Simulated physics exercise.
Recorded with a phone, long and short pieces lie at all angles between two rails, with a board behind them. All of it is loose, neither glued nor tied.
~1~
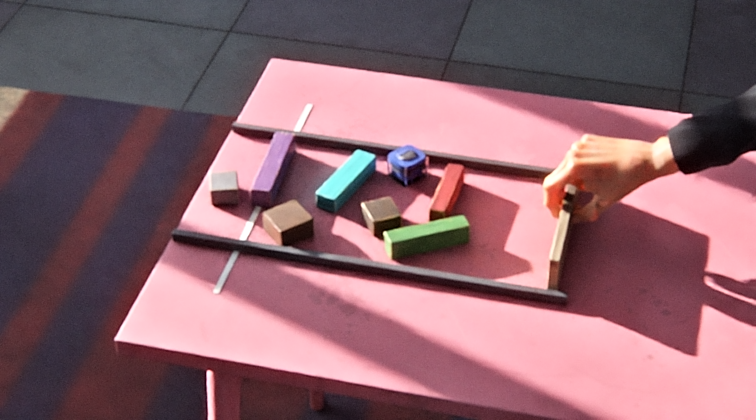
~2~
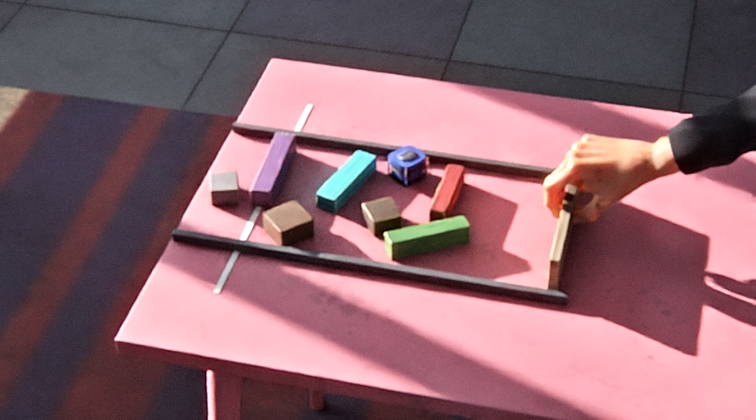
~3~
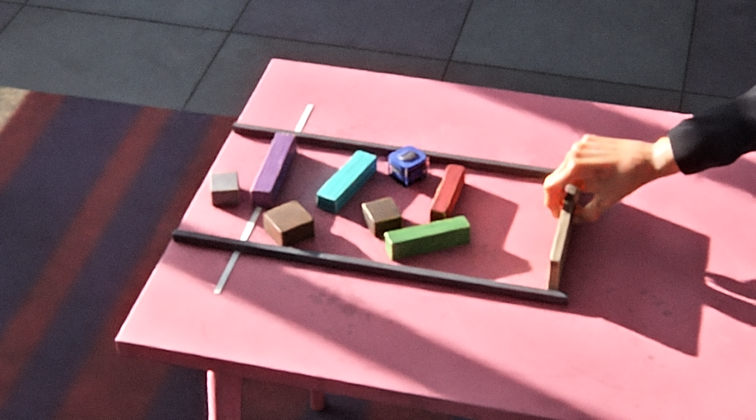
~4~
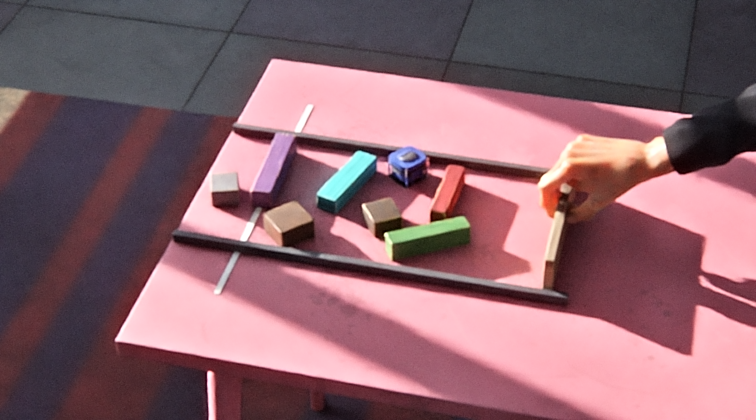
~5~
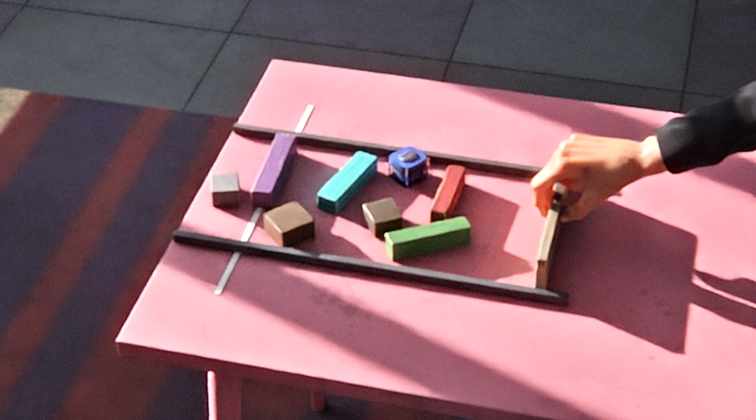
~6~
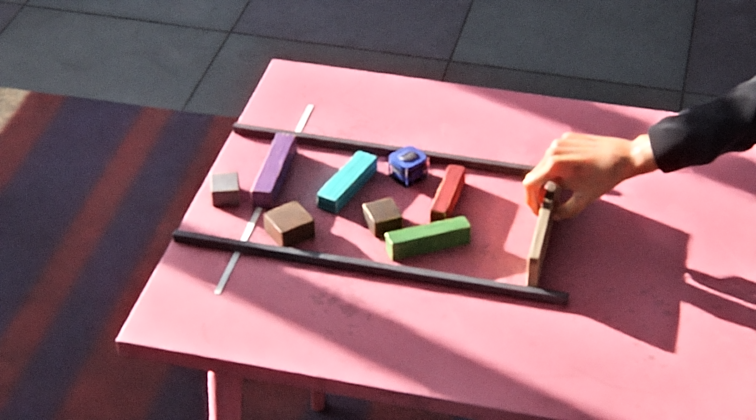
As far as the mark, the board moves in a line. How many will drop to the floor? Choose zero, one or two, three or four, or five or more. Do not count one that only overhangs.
One or two.
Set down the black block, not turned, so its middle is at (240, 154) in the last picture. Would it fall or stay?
Here the black block departs.
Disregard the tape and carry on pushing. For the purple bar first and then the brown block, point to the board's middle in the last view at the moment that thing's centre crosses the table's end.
I reckon its middle sits around (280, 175) and then around (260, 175).
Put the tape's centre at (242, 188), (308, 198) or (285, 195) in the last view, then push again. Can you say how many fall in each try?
The counts: 4, 0 and 1.
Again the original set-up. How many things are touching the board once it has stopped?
Contact count: 2.
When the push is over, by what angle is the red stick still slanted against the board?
About 0° out of line.
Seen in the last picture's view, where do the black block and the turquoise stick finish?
Looks like one lands around (229, 188), and the other around (229, 152).
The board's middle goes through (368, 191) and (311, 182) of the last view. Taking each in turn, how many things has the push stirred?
Respectively 6 and 8.
Soon after, none off yet; grey block at rest near (225, 189); purple bar at rest near (275, 170); brown block at rest near (290, 225).
After that, none off yet; grey block at rest near (225, 189); purple bar at rest near (274, 170); brown block displaced a little near (274, 217).
In the end, the number that fall off is one or two; gone, purple bar and grey block.
